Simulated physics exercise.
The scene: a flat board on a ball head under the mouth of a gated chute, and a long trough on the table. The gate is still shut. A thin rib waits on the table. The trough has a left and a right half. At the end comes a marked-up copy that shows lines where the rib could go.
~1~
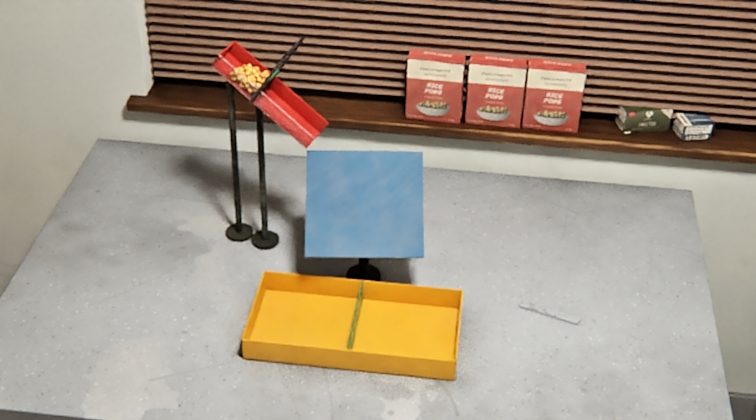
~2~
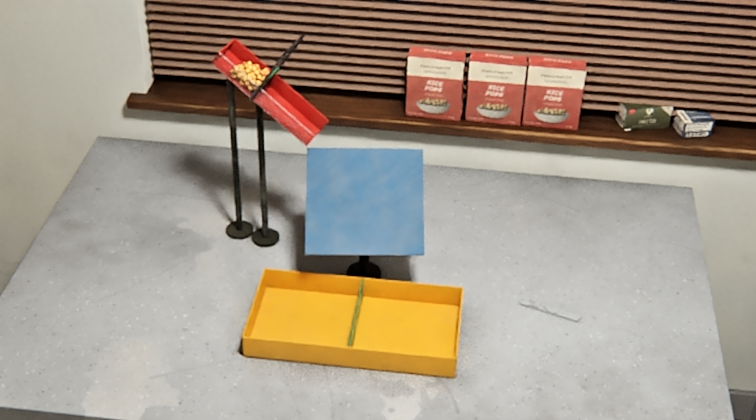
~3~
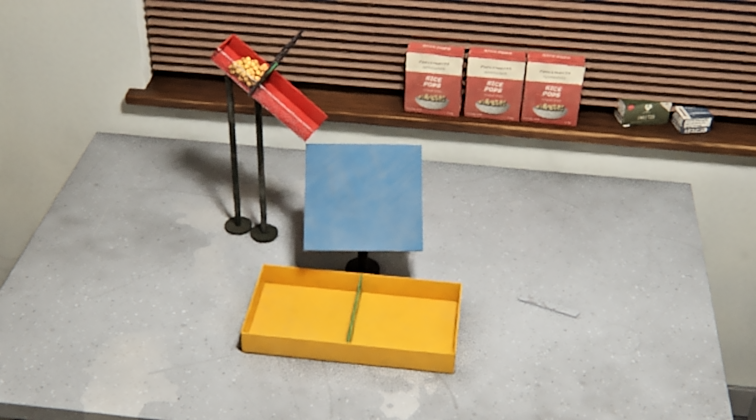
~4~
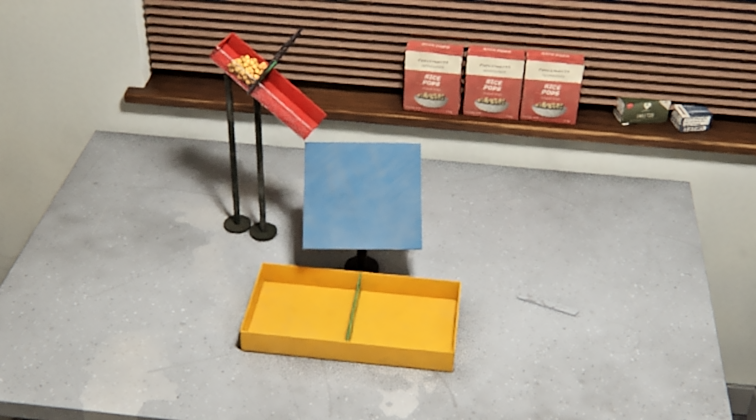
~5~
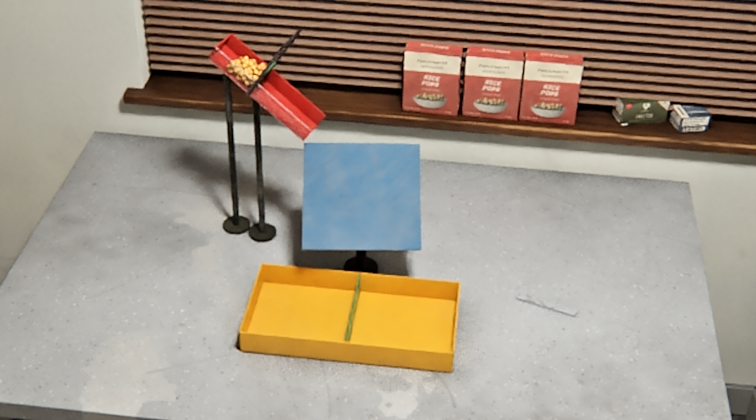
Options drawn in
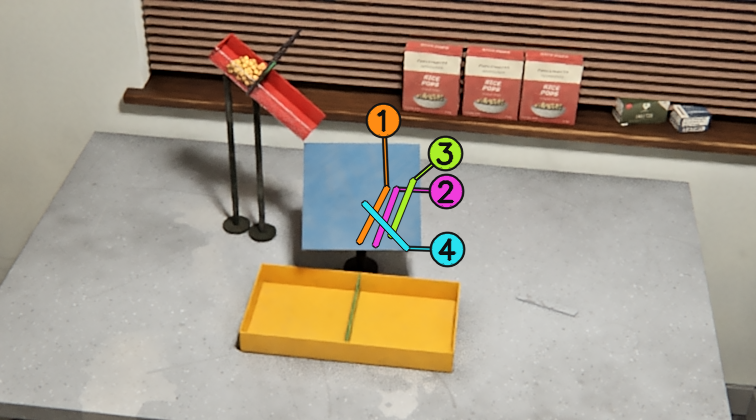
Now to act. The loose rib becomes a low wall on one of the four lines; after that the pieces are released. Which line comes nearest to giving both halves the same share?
The best line is 2.
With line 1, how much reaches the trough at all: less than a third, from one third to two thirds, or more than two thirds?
Line 1 gives more than two thirds.
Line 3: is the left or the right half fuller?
The right half.
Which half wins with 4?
The right half.
On the marked copy, line 1 from (386, 188) to (359, 241); line 2 from (396, 189) to (375, 244); line 3 from (413, 180) to (391, 235); line 4 from (364, 203) to (406, 248).
If 1 is chosen, of what is caught, the bulk in the left half, a small share in the right.
If 2 is chosen, of what is caught, close to half in the left half, close to half in the right.
If 3 is chosen, of what is caught, close to a quarter in the left half, the bulk in the right.
If 4 is chosen, of what is caught, a small share in the left half, the bulk in the right.
